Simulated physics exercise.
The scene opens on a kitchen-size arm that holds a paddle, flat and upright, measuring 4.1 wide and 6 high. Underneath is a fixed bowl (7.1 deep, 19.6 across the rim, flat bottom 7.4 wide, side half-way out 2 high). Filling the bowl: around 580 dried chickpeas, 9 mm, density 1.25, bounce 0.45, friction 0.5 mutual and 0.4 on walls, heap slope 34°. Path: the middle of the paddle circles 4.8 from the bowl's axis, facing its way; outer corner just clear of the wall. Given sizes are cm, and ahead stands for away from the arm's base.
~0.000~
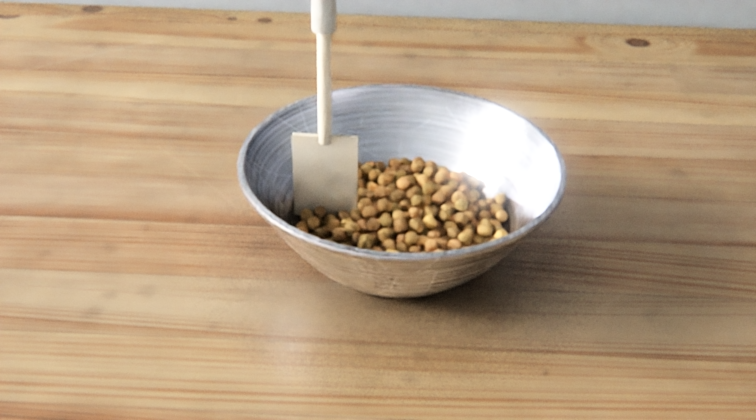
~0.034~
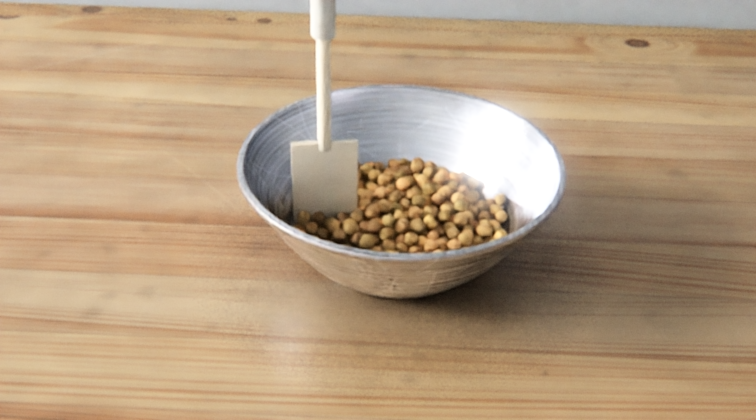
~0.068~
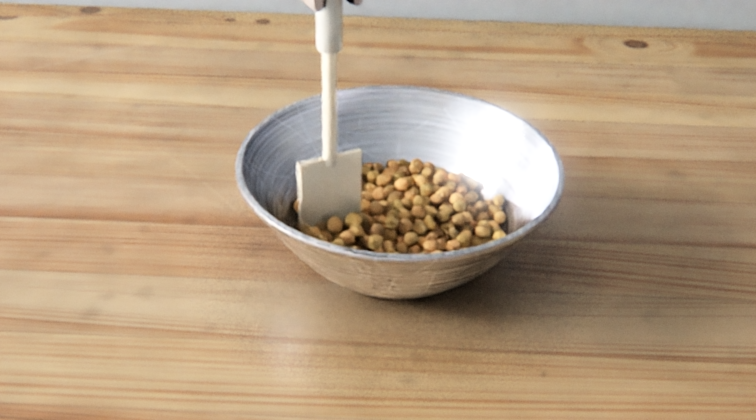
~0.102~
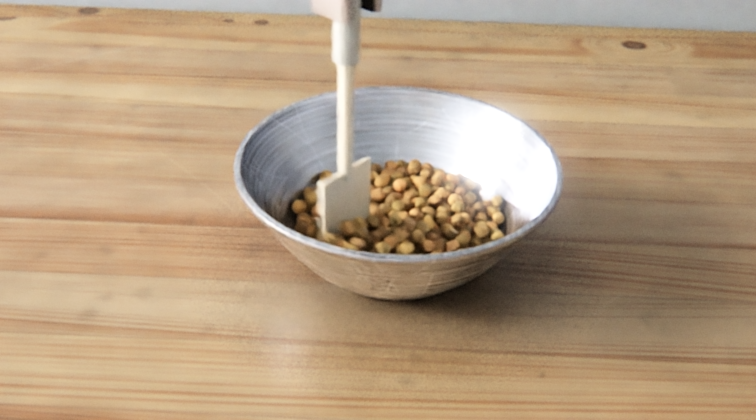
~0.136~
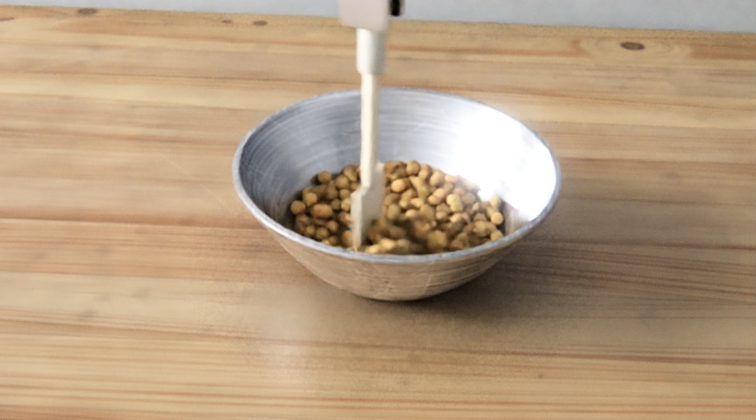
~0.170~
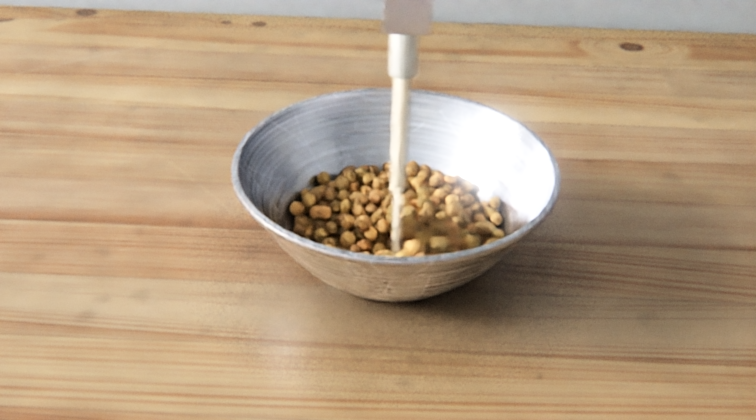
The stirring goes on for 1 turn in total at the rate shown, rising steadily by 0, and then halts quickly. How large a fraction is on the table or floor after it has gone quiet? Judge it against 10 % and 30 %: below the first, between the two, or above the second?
Below 10 %.
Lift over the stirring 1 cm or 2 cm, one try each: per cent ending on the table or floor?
Near 0 in a hundred, then 0 in a hundred.
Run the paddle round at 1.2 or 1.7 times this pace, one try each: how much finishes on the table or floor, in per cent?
Roughly 5 and 15 per cent.
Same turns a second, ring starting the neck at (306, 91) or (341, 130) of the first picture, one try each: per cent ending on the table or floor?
Close to 0 per cent for the first and close to 0 per cent for the second.
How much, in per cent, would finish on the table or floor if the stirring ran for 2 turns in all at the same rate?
I'd expect around 0 per cent.
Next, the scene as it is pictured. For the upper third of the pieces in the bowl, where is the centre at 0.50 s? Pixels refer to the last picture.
Top-third centre at approx. (344, 163).
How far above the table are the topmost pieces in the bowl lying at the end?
Roughly 6.5 centimetres.
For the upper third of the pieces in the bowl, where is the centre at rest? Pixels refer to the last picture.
Centre, approx.: (343, 228).
After 0.34 s, 194° round, highest piece 8 above the table; 582 in the bowl, 3 in flight or on the tool.
After 0.50 s, 297° round, highest piece 8 above the table; 578 in the bowl, 4 on the table or floor, 3 in flight or on the tool.
After 0.79 s, 0° round, highest piece 6 above the table; 576 in the bowl, 9 on the table or floor.
After 1.49 s, 0° round, highest piece 6 above the table; 576 in the bowl, 9 on the table or floor.
In the end, 576 in the bowl, 9 on the table or floor. That is 2 % on the table or floor.
